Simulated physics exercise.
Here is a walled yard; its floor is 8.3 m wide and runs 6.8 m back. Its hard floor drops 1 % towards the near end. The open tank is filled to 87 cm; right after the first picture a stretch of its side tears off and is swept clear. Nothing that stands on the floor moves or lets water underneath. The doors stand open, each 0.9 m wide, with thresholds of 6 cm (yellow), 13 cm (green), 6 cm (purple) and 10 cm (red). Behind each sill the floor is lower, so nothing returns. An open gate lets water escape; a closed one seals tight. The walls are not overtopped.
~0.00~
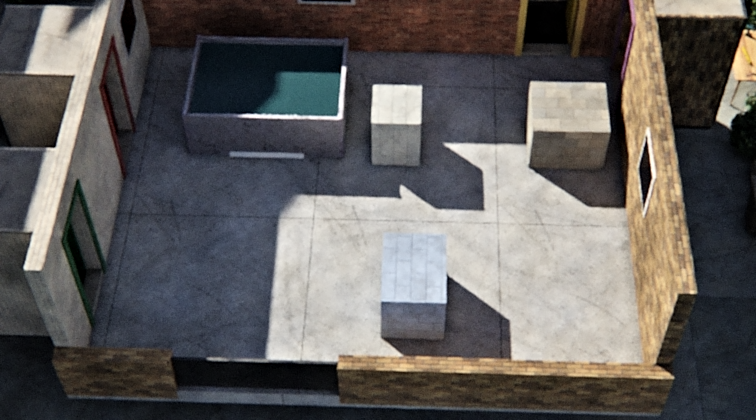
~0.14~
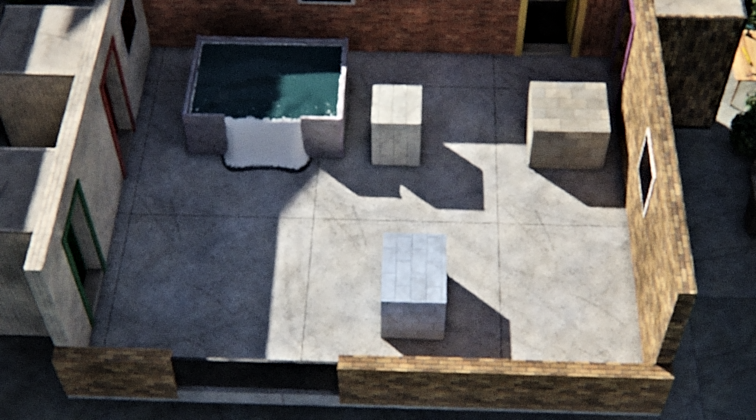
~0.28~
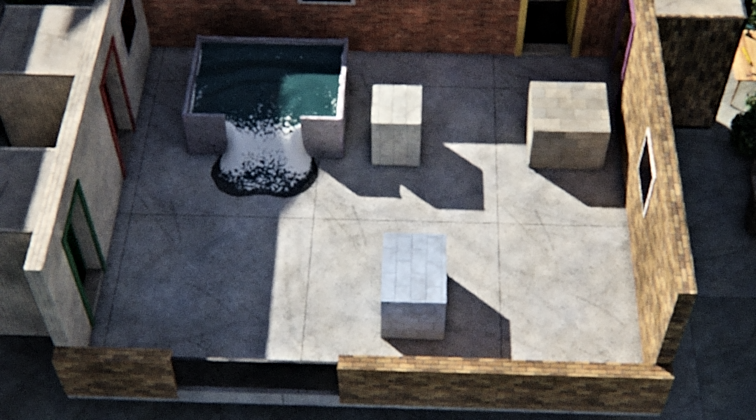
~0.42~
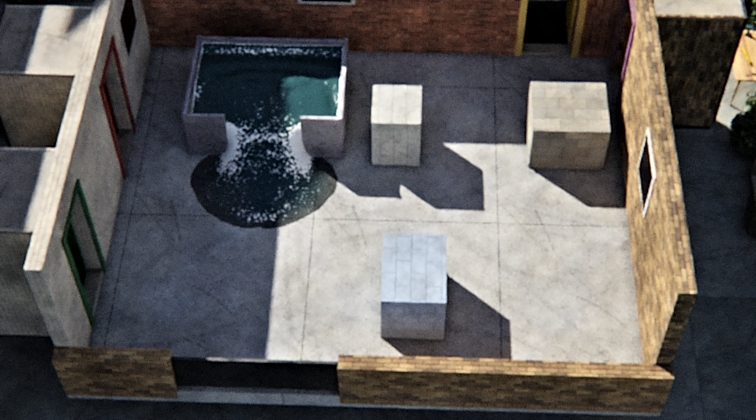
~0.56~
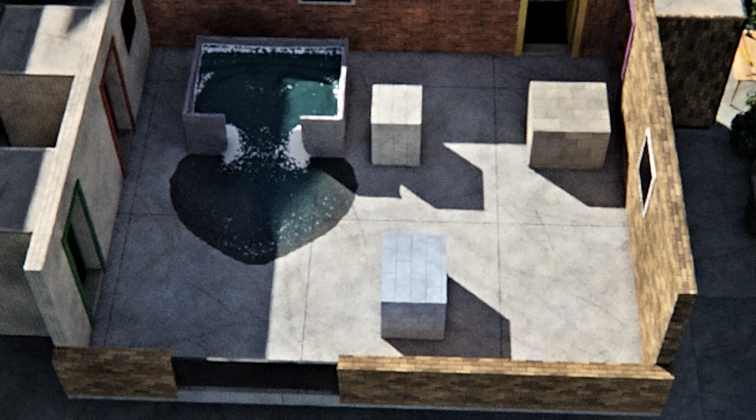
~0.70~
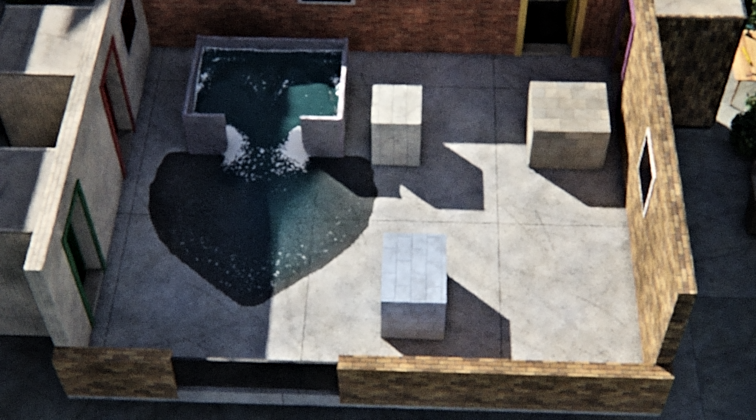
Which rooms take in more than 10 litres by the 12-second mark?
Door by door: At the yellow door it does not reach the limit; at the green door it passes the limit; at the purple door it does not reach the limit; at the red door it does not reach the limit.
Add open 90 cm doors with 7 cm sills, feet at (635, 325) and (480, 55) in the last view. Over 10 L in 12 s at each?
In that order: Past it, below.
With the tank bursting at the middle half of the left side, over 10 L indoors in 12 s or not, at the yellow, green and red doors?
Then: Yellow above, green under, red over.
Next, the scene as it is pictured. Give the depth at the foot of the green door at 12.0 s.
About 9.5 cm.
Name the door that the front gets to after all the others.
The yellow one.
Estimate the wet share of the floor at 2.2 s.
Some 40 per cent of it.
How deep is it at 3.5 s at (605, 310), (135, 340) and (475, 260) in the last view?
About 5, 23 and 3 cm.
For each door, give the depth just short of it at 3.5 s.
Depths in cm: Yellow 0, green 22, purple 0, red 1.
After 1.4 s water covers 35 % of the floor and is deepest (44 cm) near (266, 163); yellow door not reached, green door 7 cm at the sill, 0 L in, purple door not reached, red door 2 cm at the sill, 0 L in.
After 2.2 s water covers 40 % of the floor and is deepest (50 cm) near (95, 374); yellow door not reached, green door 15 cm at the sill, 3 L in, purple door not reached, red door 1 cm at the sill, 0 L in.
After 3.5 s water covers 55 % of the floor and is deepest (30 cm) near (257, 337); yellow door not reached, green door 22 cm at the sill, 27 L in, purple door not reached, red door 1 cm at the sill, 0 L in.
After 7.0 s water covers 75 % of the floor and is deepest (18 cm) near (252, 378); yellow door not reached, green door 14 cm at the sill, 66 L in, purple door 2 cm at the sill, 0 L in, red door 5 cm at the sill, 0 L in.
After 12.0 s water covers 100 % of the floor and is deepest (14 cm) near (618, 389); yellow door 4 cm at the sill, 1 L in, green door 10 cm at the sill, 68 L in, purple door 3 cm at the sill, 0 L in, red door 7 cm at the sill, 0 L in.
